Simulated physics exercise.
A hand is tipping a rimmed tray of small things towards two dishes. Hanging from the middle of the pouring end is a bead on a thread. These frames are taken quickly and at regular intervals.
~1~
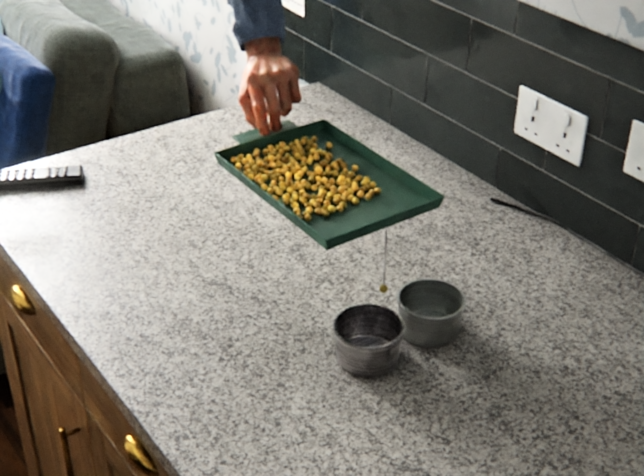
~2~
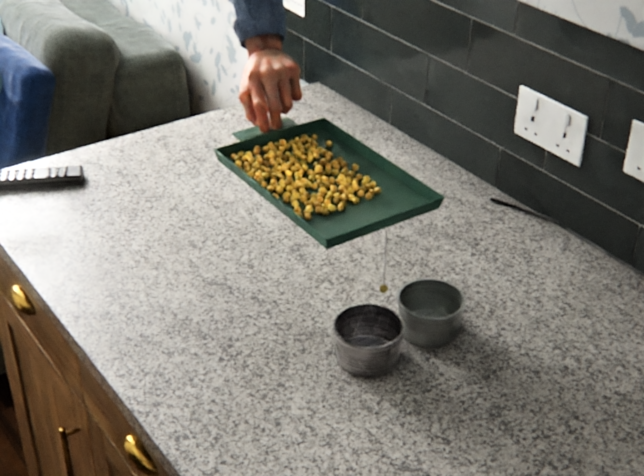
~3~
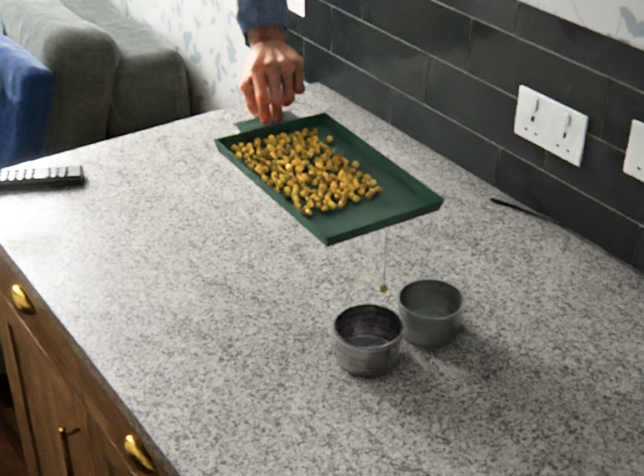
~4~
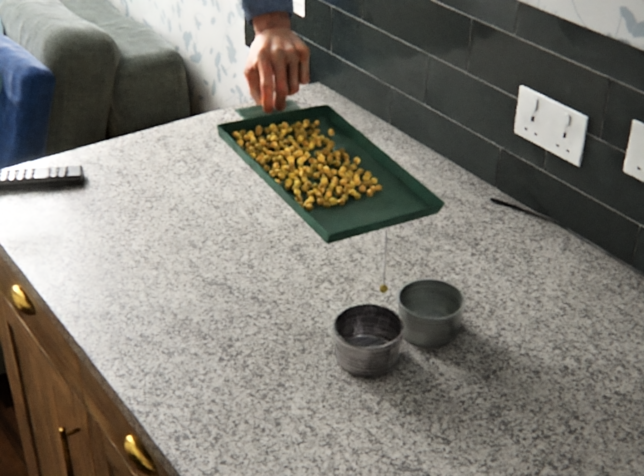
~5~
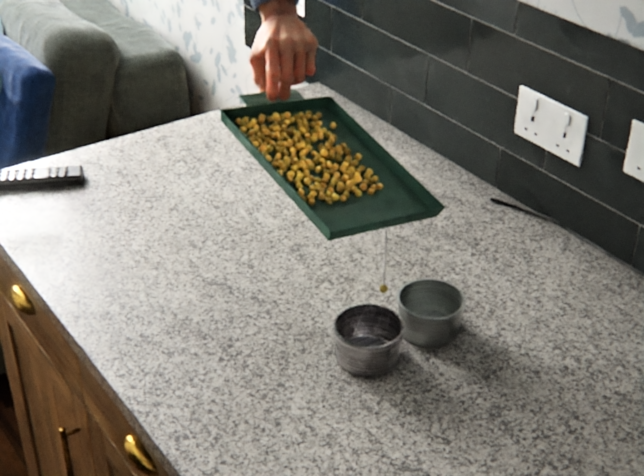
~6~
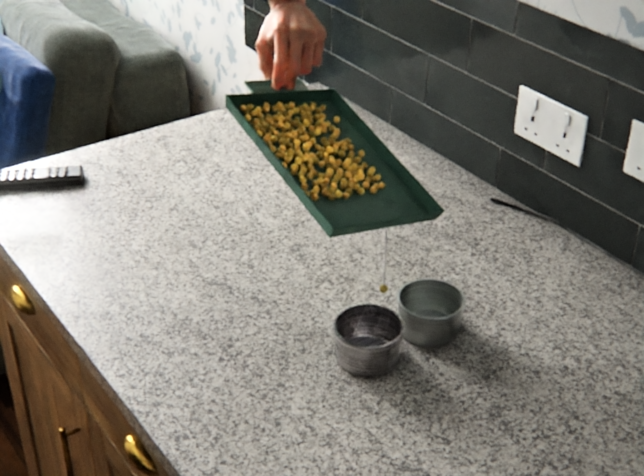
A hand lifted the far end of a green tray of yellowish puffed corn balls higher and higher above a speckled counter, while two small grey dishes sat still near its lower end.
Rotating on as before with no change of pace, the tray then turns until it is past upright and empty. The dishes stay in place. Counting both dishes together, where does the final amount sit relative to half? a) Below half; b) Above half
a.
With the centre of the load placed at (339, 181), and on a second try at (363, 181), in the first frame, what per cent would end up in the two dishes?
Around 40 in a hundred the first time, around 40 in a hundred the second.
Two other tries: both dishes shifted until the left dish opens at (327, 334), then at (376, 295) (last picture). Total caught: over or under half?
At place one the minor share; at place two the bulk.
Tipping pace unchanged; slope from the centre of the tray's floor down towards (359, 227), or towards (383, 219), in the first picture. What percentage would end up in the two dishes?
You'd get 60 per cent the first time and 60 per cent the second time.
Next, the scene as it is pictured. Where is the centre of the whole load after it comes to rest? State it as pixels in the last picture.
Around (429, 309).
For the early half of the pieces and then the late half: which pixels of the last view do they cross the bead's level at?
Early half (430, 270), late half (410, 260).
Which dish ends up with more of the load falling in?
Winning side: Right of the pair.
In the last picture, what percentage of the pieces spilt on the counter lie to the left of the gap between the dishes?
Around 20 %.
Shortly afterwards, tray tipped steeply; all but a few on the tray; only a few in the right dish; only a few outside both; a little in the air.
Next, tray tipped past a quarter turn; the bulk on the tray; a little in the right dish; near a quarter outside both; only a few in the air.
Some moments later, tray tipped past a quarter turn; near a third in the right dish; near two thirds outside both.
In the end, tray tipped past a quarter turn; none at all in the left dish; near a third in the right dish; near two thirds outside both.
